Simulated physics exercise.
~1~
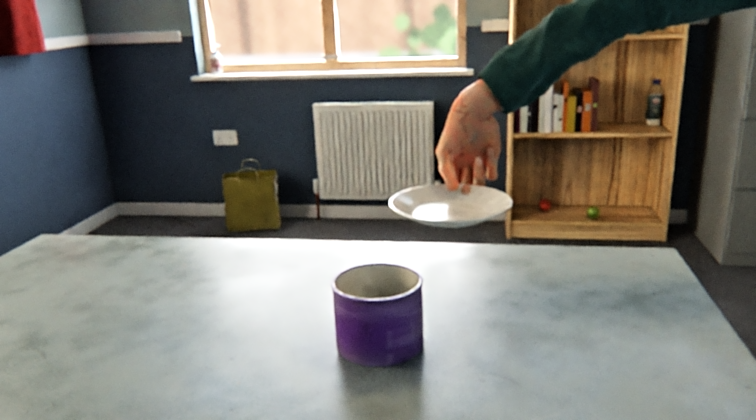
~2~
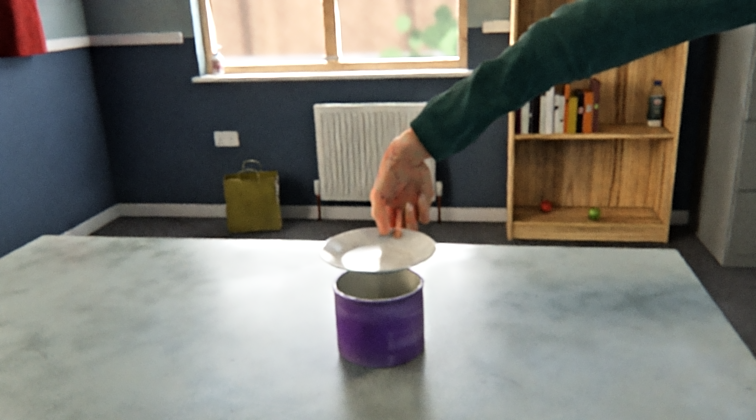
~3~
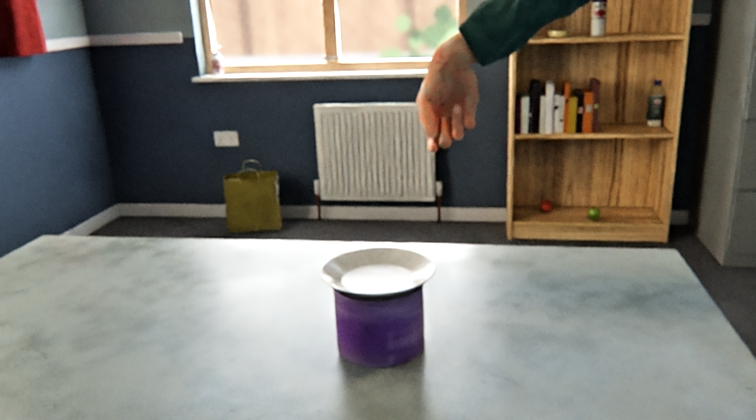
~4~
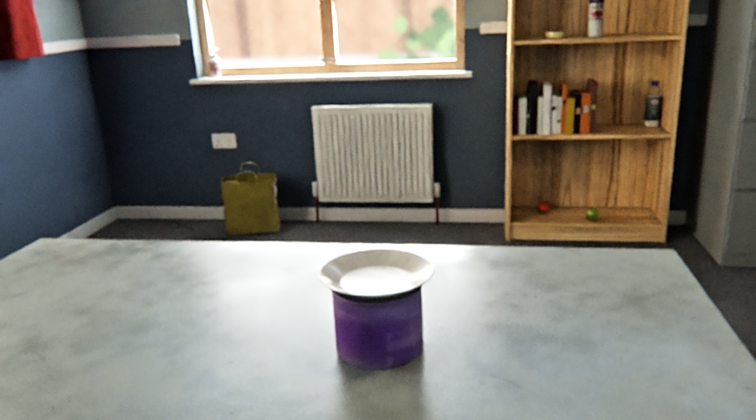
A hand lowering a white saucer onto an open purple container, letting go and withdrawing, leaving the saucer resting across the rim.
